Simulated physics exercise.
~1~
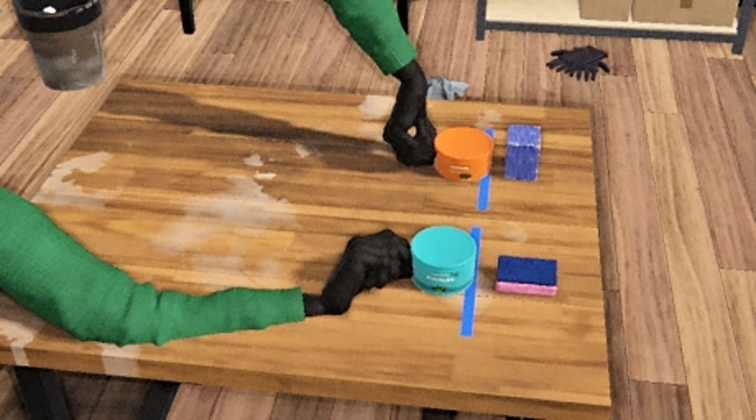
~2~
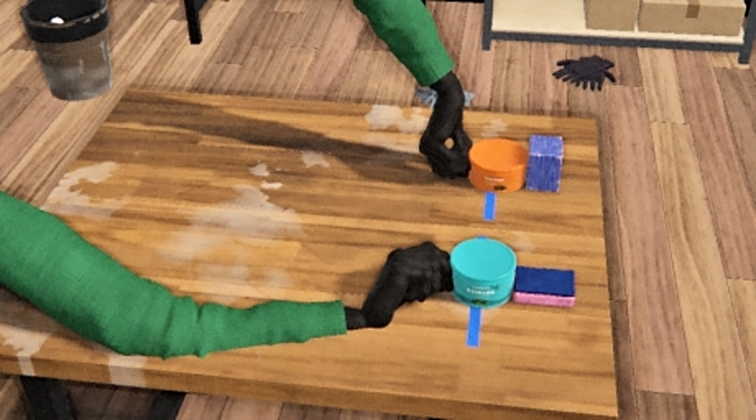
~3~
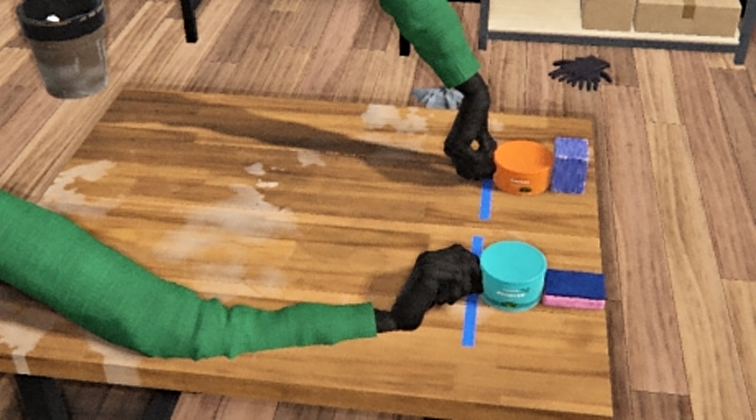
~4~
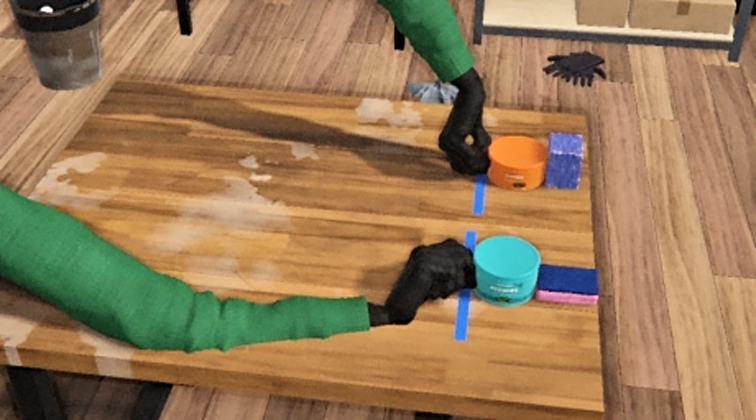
To begin with, two green-sleeved arms with black gloves hold a turquoise tub and an orange tub beside strips of blue tape on a worn wooden table, with a blue-and-pink sponge and an upright blue block to their right. Both hands push the tubs rightward across the tape. The tubs reach the sponge and the block and shove them along toward the table's right edge. The hands then stop near the tape, and everything settles. At the end, the block still stands upright and the sponge lies near the edge, both still on the table.
